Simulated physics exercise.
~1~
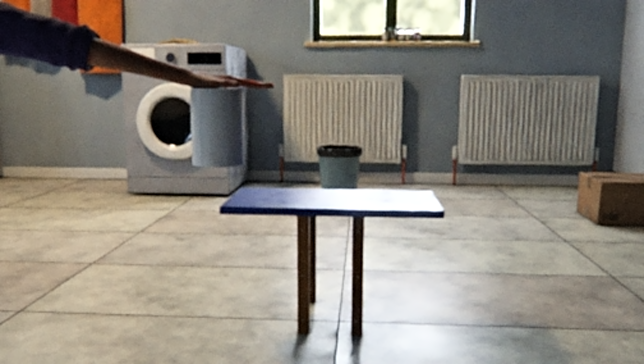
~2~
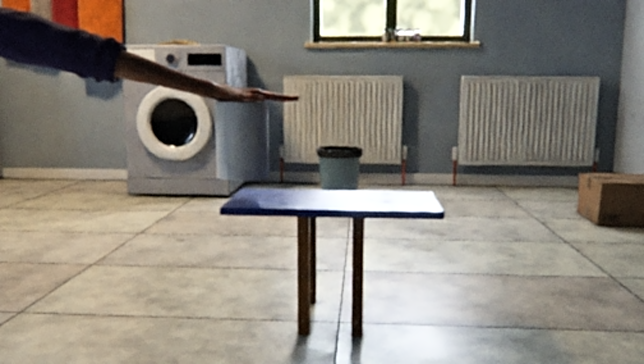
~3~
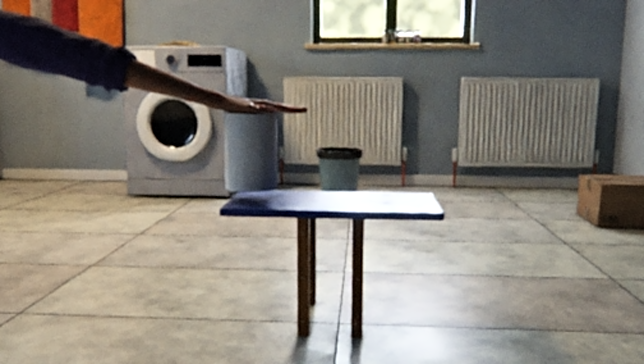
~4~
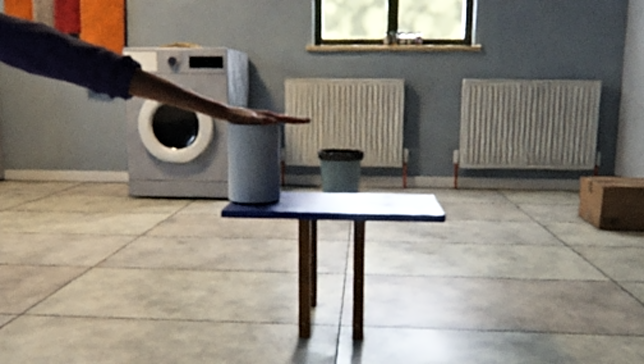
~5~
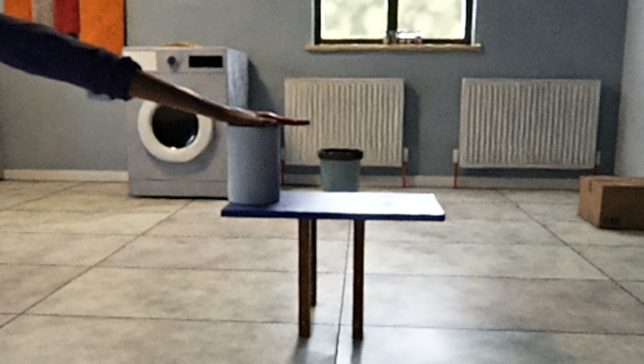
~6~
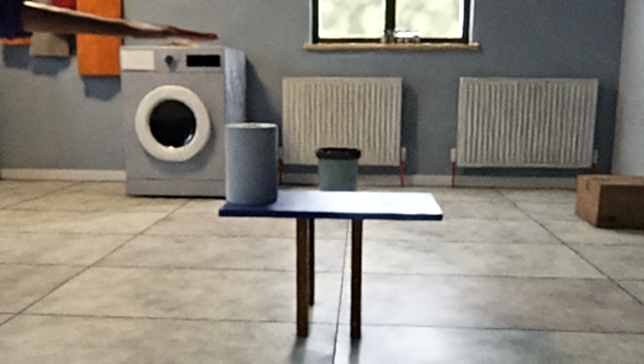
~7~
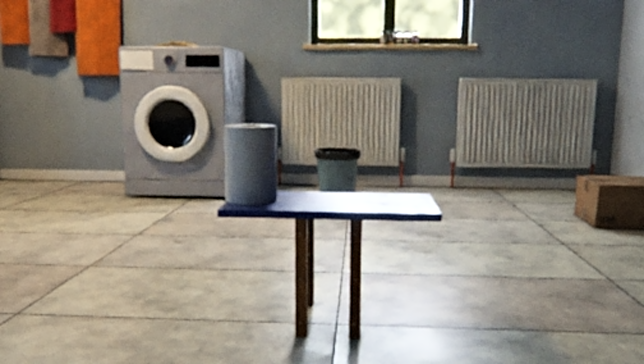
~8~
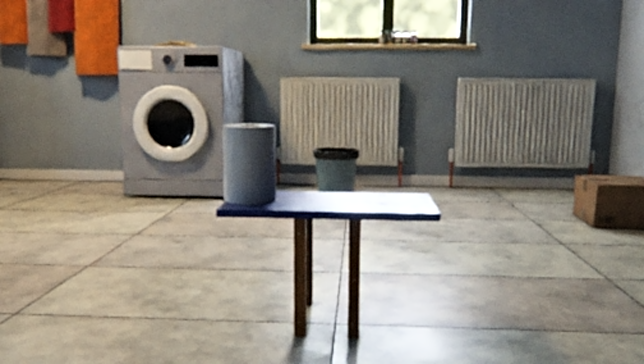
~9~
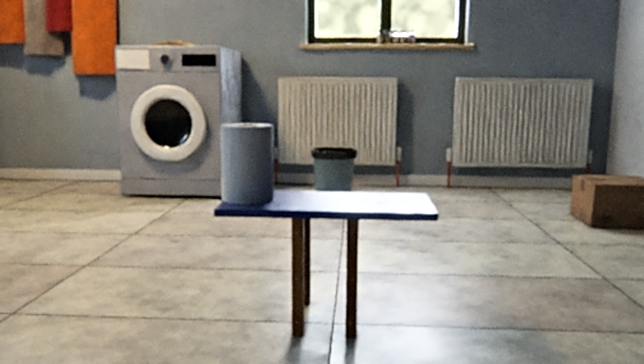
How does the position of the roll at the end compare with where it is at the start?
At the start the roll is up in the air beneath the hand, just left of the blue trestle. At the end it is lower and a little further right, standing on the trestle's left end.
